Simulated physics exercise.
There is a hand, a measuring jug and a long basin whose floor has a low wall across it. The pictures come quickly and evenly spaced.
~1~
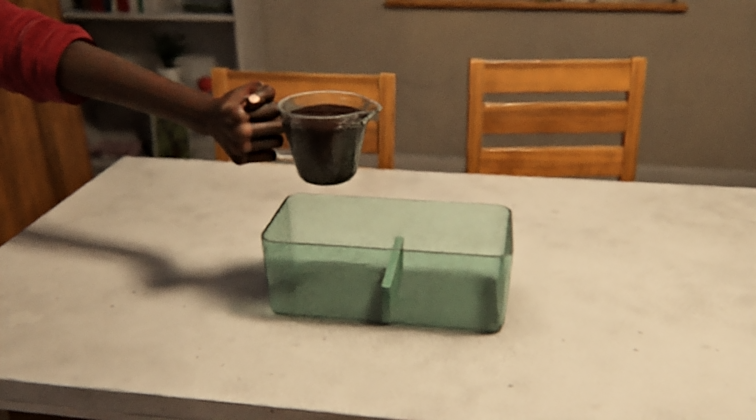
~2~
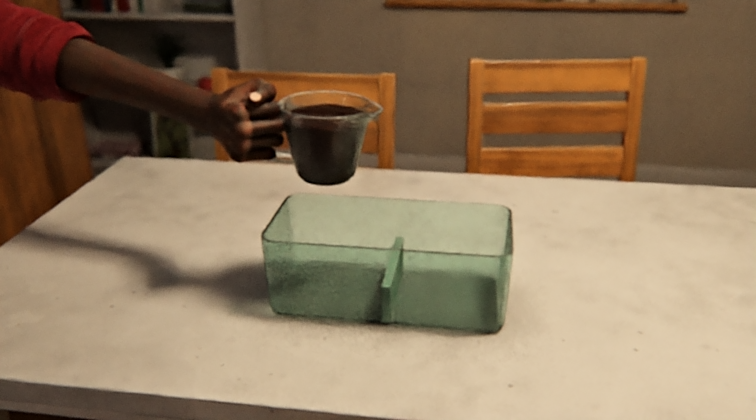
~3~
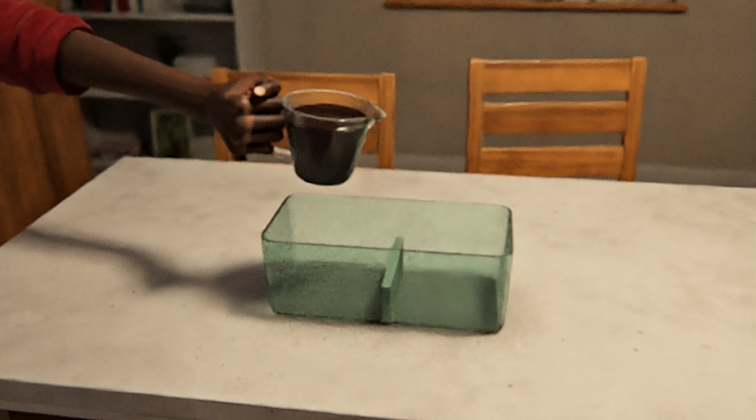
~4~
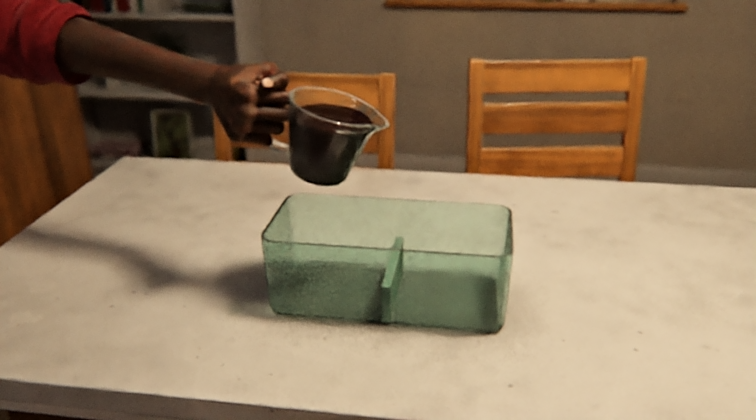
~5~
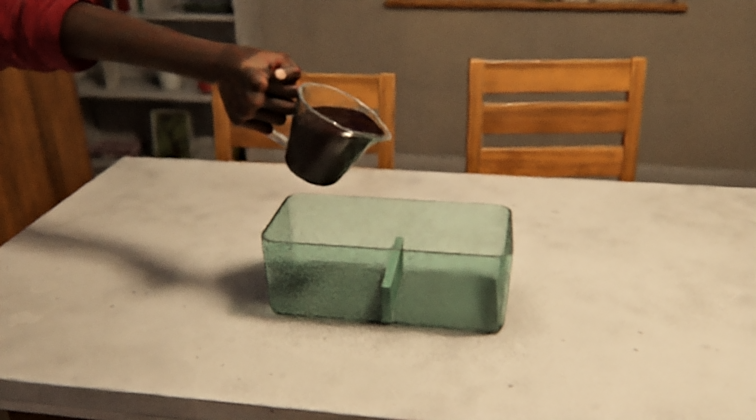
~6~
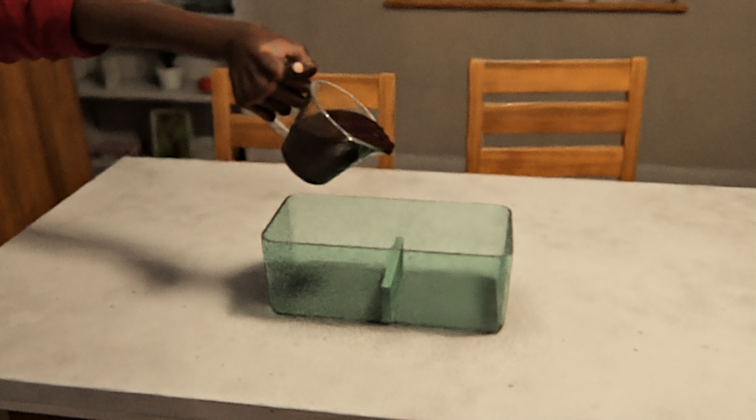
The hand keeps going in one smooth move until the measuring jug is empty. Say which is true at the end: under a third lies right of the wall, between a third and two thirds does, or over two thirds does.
Middle of three bands.
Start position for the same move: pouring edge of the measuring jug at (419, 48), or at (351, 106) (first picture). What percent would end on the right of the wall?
The first gives 80 %, the second 20 %.
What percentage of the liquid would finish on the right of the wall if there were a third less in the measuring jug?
That share would be some 35 parts in a hundred.
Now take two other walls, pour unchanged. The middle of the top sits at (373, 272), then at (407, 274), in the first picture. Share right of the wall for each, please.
Around 85 percent in try one and around 40 percent in try two.
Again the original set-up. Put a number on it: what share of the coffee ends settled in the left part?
Roughly 45 per cent.
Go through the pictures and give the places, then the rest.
In the first frame, it leans 0°; its right rim is at (382, 108); the coffee meets the walls at (287, 113) and (368, 116); the long basin's rim runs from (275, 216) to (512, 231); the wall's top is at (393, 261).
In the second frame, it leans 2°; its right rim is at (383, 110); the coffee meets the walls at (288, 112) and (369, 117).
In the third frame, it leans 7°; its right rim is at (386, 115); the coffee meets the walls at (289, 110) and (370, 118).
In the fourth frame, it leans 16°; its right rim is at (390, 125); the coffee meets the walls at (294, 109) and (373, 121).
In the fifth frame, it leans 27°; its right rim is at (392, 138); the coffee meets the walls at (297, 115) and (383, 129).
In the sixth frame, it leans 41°; its right rim is at (391, 153); the coffee meets the walls at (293, 126) and (377, 136); 3 per cent is over the edge.
A moment on, the tilt is 115° and 20 per cent is still to pour, 13 is left of the wall and 49 right of it.
Next, the tilt is 120° and 0 per cent is still to pour, 44 is left of the wall and 51 right of it.
Then the tilt is 120° and 0 per cent is still to pour, 45 is left of the wall and 52 right of it.
Later the tilt is 120° and 0 per cent is still to pour, 45 is left of the wall and 52 right of it.
At rest 45 per cent lies left of the wall, 52 right of it and 3 outside.
